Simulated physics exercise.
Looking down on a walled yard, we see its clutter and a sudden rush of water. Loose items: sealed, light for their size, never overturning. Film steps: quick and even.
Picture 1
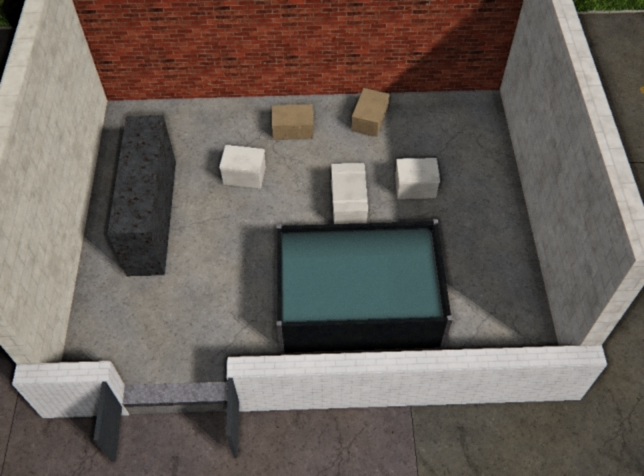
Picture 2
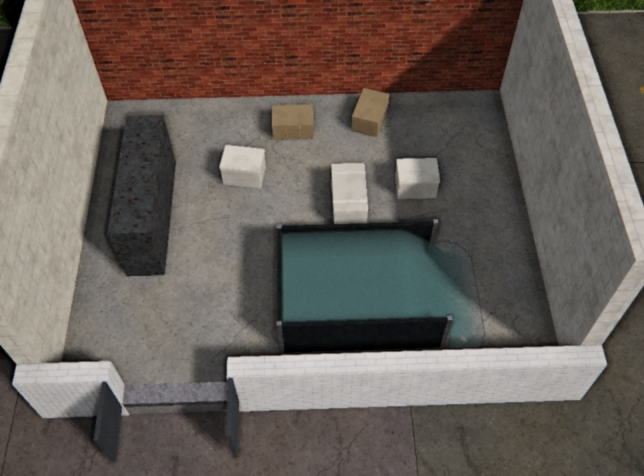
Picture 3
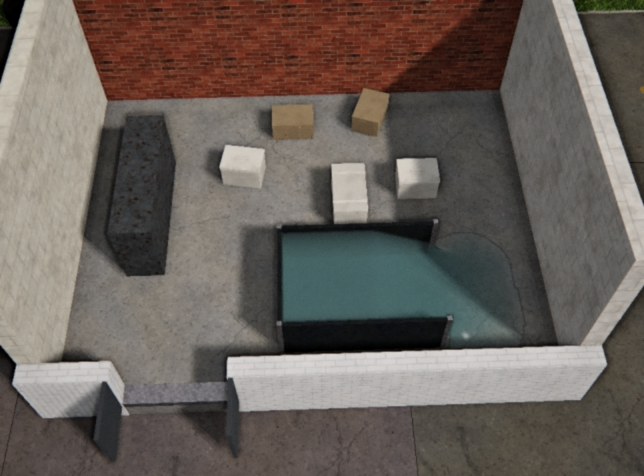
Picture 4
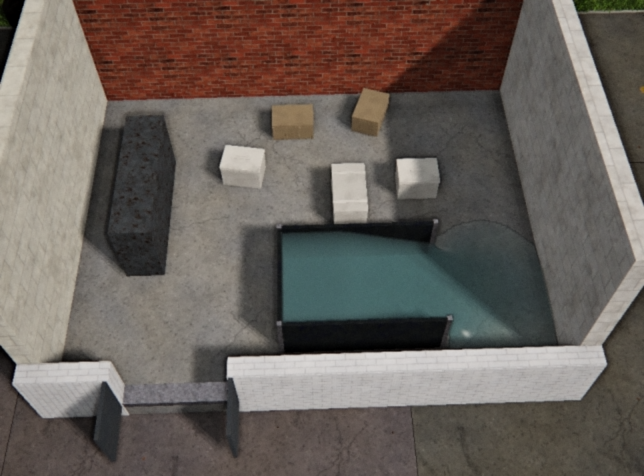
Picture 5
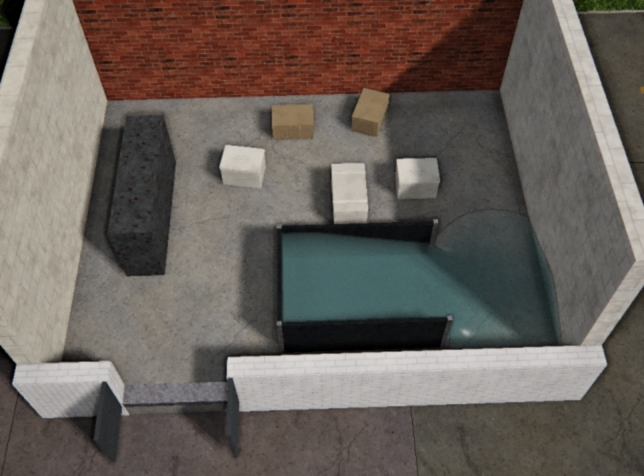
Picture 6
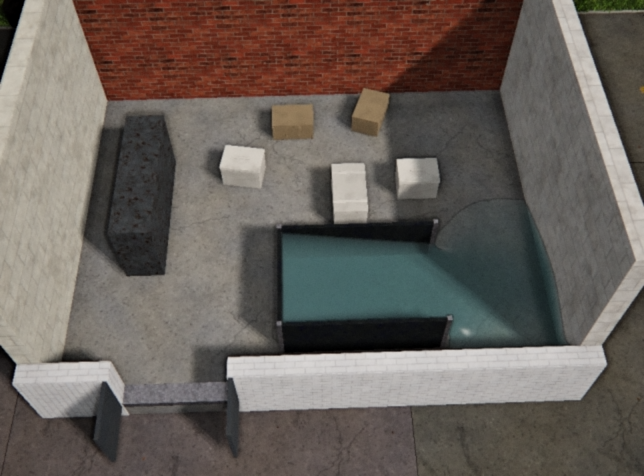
Teal water rushed out of the right side of a dark-walled tank, spread across the yard floor and reached the right wall, while the pale and tan blocks nearby stayed where they were.
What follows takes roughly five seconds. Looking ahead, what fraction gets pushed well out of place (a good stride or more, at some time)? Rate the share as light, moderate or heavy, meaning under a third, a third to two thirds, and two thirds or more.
Moderate.
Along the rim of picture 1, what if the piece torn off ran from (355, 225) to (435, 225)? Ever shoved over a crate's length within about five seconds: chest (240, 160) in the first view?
Answer: Distance not reached.
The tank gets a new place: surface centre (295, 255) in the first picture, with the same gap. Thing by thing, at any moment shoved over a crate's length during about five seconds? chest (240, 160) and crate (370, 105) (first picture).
Well, one by one: Travelled less, then went the distance.
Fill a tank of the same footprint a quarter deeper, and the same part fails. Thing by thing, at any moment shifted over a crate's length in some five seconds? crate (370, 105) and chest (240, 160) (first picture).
Covered that distance; fell short of it.
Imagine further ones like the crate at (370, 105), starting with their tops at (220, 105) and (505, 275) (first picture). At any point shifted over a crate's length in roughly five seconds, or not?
Result, in sequence - displaced that far / displaced that far.
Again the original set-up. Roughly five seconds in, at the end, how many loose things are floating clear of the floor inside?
Counted: 0.
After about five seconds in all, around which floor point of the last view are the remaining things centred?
Their centre sits close to (304, 181) on the floor of the last picture.
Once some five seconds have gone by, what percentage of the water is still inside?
About 98 per cent.
A moment on, 0 of 5 are well off their spots; 0 afloat.
Next, 0 of 5 are well off their spots; 0 afloat.
Later, 1 of 5 are well off their spots; 0 afloat.
In the end, 2 of 5 are well off their spots, and 2 have been at some point; 0 afloat.
